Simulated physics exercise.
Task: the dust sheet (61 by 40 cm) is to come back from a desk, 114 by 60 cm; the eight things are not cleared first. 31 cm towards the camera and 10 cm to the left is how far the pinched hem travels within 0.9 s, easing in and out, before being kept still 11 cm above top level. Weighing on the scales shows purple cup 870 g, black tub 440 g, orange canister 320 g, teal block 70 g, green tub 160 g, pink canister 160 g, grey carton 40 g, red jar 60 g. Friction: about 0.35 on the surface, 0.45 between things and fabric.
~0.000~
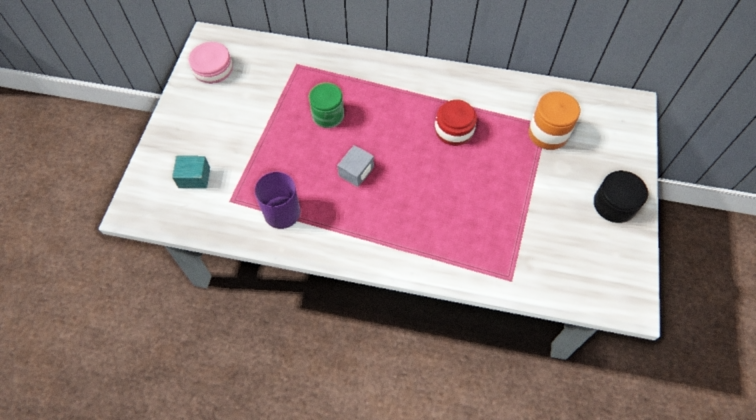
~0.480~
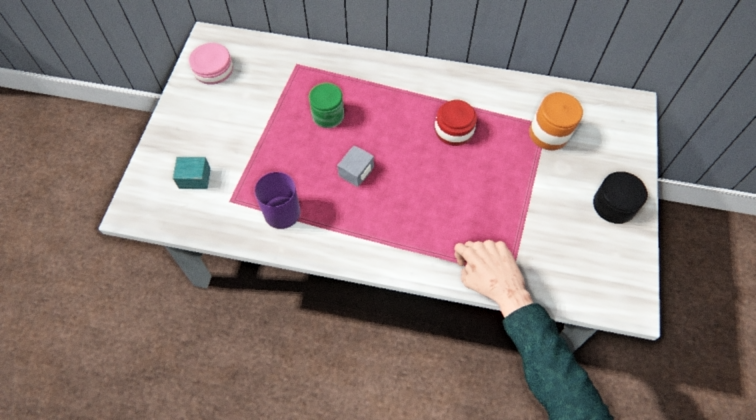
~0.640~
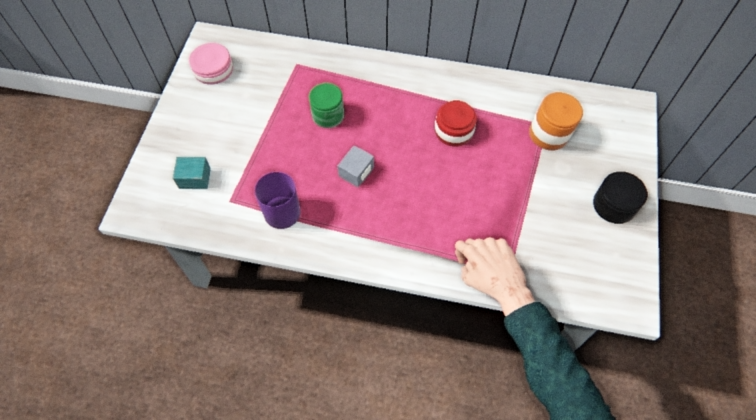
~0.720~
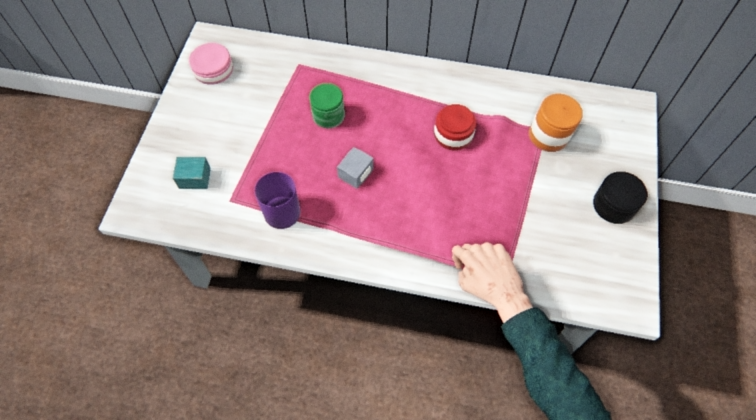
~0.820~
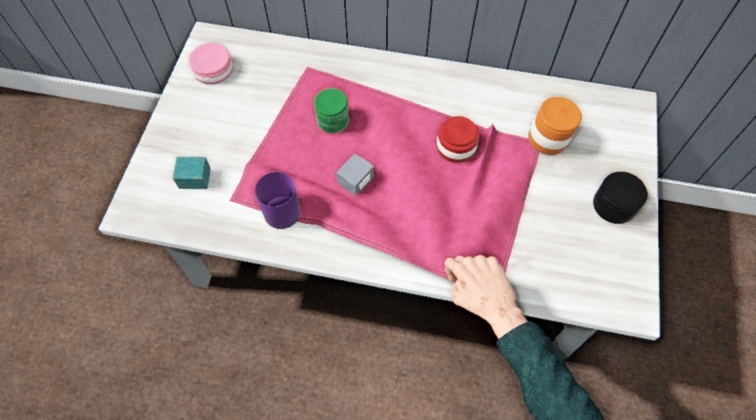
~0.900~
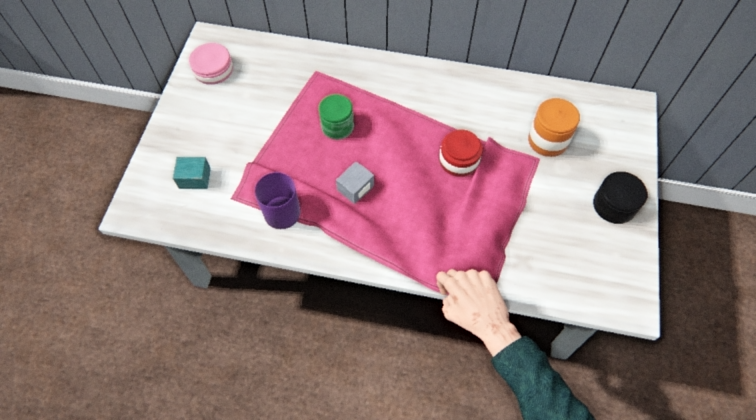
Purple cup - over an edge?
Prediction: It ends up on.
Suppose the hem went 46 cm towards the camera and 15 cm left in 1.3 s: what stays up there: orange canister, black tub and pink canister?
Result - orange canister: Still on top, black tub: Still on top, pink canister: Still on top.
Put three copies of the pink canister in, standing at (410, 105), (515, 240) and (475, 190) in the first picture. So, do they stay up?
Log, listed order - kept / lost / lost.
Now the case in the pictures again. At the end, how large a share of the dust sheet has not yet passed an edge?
Around 50 percent.
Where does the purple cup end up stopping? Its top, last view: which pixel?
In the last view, the top sits at about (288, 230).
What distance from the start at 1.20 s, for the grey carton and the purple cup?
Estimate: Grey carton near 15 cm, purple cup near 4 cm.
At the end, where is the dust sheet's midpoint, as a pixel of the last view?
It sits near (396, 275) in pixels.
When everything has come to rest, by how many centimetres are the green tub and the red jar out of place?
The green tub ends around 25 cm from its start and the red jar around 40 cm.
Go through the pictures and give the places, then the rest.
The first frame shows purple cup (275, 189); dust sheet corners (229, 202) (296, 64) (512, 282).
The second frame shows dust sheet corners (229, 202) (296, 64); grip (463, 265).
The third frame shows dust sheet corners (229, 202) (296, 64); grip (463, 263).
The fourth frame shows red jar (457, 117); dust sheet corners (229, 202) (299, 64); grip (460, 268).
The fifth frame shows grey carton (355, 169); green tub (331, 101); orange canister (560, 113); dust sheet corners (229, 201) (307, 67); grip (453, 280).
The sixth frame shows purple cup (275, 189); dust sheet corners (230, 199) (316, 71); grip (446, 294).
By 1.1 s, 90 % of the dust sheet is still over the top; purple cup 1 cm off its start, red jar 18 cm off its start, grey carton 10 cm off its start.
By 1.2 s, 75 % of the dust sheet is still over the top; purple cup 4 cm off its start, red jar 27 cm off its start, green tub 16 cm off its start.
By 1.4 s, 60 % of the dust sheet is still over the top; purple cup 8 cm off its start at (289, 224), red jar 36 cm off its start at (473, 263), green tub 23 cm off its start at (370, 175).
By 1.5 s, 50 % of the dust sheet is still over the top; purple cup 9 cm off its start, red jar 40 cm off its start, green tub 25 cm off its start.
By 3.1 s, 50 % of the dust sheet is still over the top; purple cup 9 cm off its start at (288, 230), red jar 40 cm off its start at (471, 285), green tub 26 cm off its start at (375, 186), grey carton 24 cm off its start at (363, 265).
